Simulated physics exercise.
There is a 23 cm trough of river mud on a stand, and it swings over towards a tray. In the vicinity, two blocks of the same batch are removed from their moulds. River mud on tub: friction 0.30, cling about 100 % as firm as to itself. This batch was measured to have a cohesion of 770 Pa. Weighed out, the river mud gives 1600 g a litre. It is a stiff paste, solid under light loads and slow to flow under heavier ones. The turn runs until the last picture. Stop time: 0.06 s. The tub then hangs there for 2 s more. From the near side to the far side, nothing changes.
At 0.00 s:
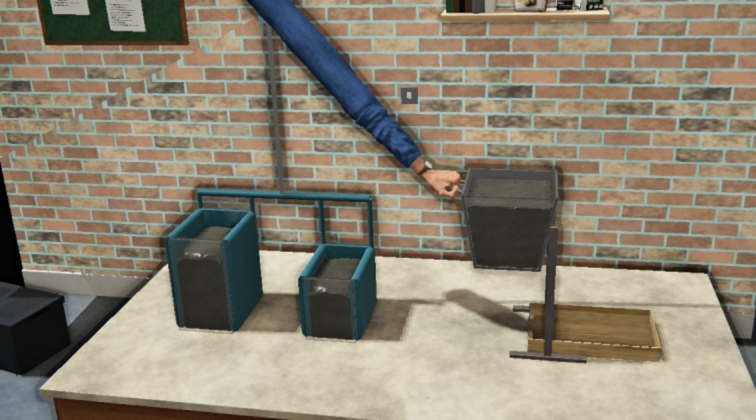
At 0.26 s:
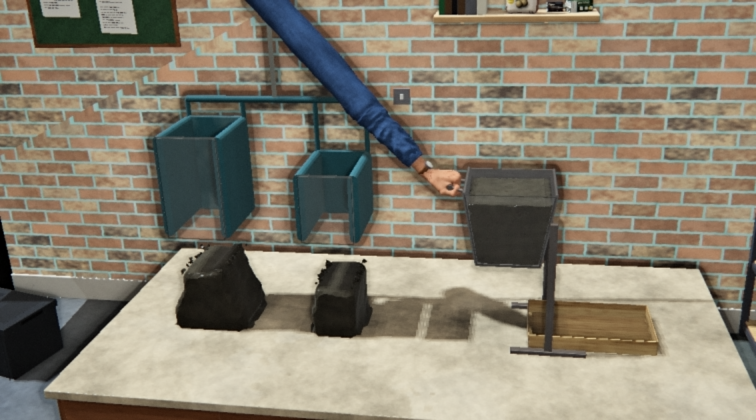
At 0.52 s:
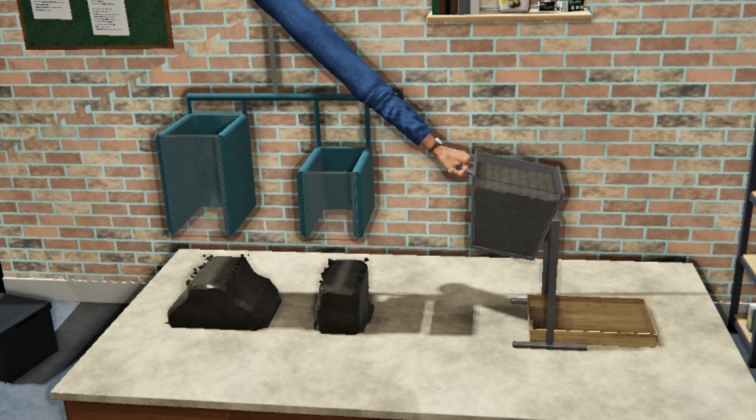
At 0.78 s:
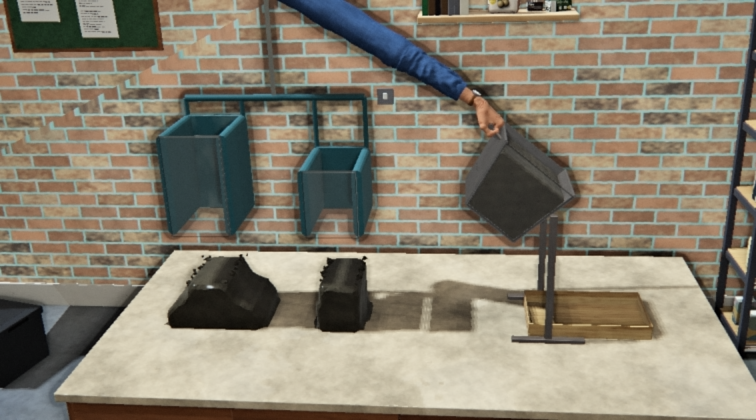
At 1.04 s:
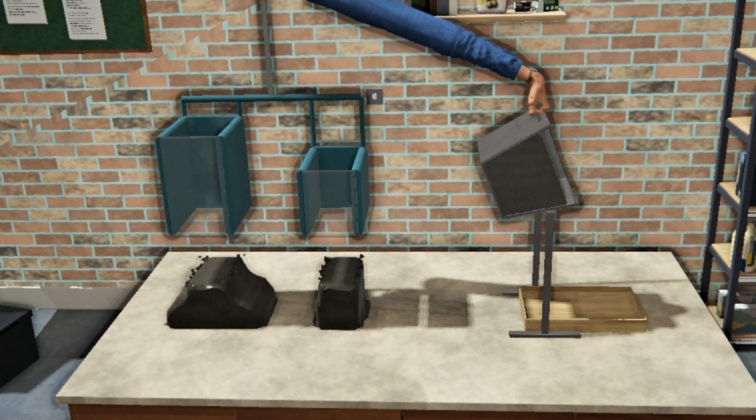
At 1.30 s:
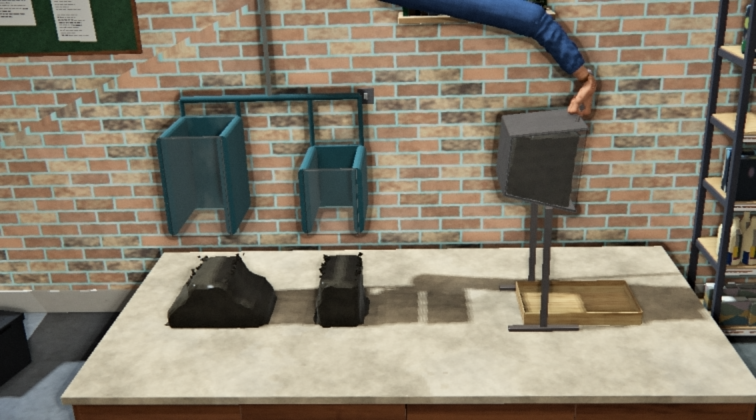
In a brick-walled workshop, seen from the front and slightly above, a pale stone-topped table stands before a green noticeboard at left and shelving at right. Two teal moulds on a frame lift off dark blocks, the left one slumping lower and wider. Then a blue-sleeved arm tilts a grey trough of dark mud rightward above a wooden tray, turning it past upright, as the view shifts slightly.
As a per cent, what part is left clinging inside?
Near 35 %.
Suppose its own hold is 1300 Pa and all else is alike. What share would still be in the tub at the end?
That comes out at roughly 100 %.
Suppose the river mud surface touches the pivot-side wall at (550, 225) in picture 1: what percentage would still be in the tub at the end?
Around 60 per cent.
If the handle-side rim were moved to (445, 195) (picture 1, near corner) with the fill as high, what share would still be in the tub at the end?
30 %.
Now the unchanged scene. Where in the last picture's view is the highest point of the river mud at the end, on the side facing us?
Highest point: Approx. (533, 177).
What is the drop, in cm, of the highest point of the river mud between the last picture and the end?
14 cm.
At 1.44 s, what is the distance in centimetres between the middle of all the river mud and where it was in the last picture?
I'd put the distance at about 4 centimetres.
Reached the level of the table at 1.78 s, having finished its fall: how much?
Some 0 % has got all the way down.
After 1.44 s, the tub is at 95 degrees and holds 93 %.
After 1.61 s, the tub is at 95 degrees and holds 59 %.
After 1.78 s, the tub is at 95 degrees and holds 39 %.
After 1.95 s, the tub is at 95 degrees and holds 35 %.
After 3.30 s, at the end, the tub is at 95 degrees and holds 35 %.
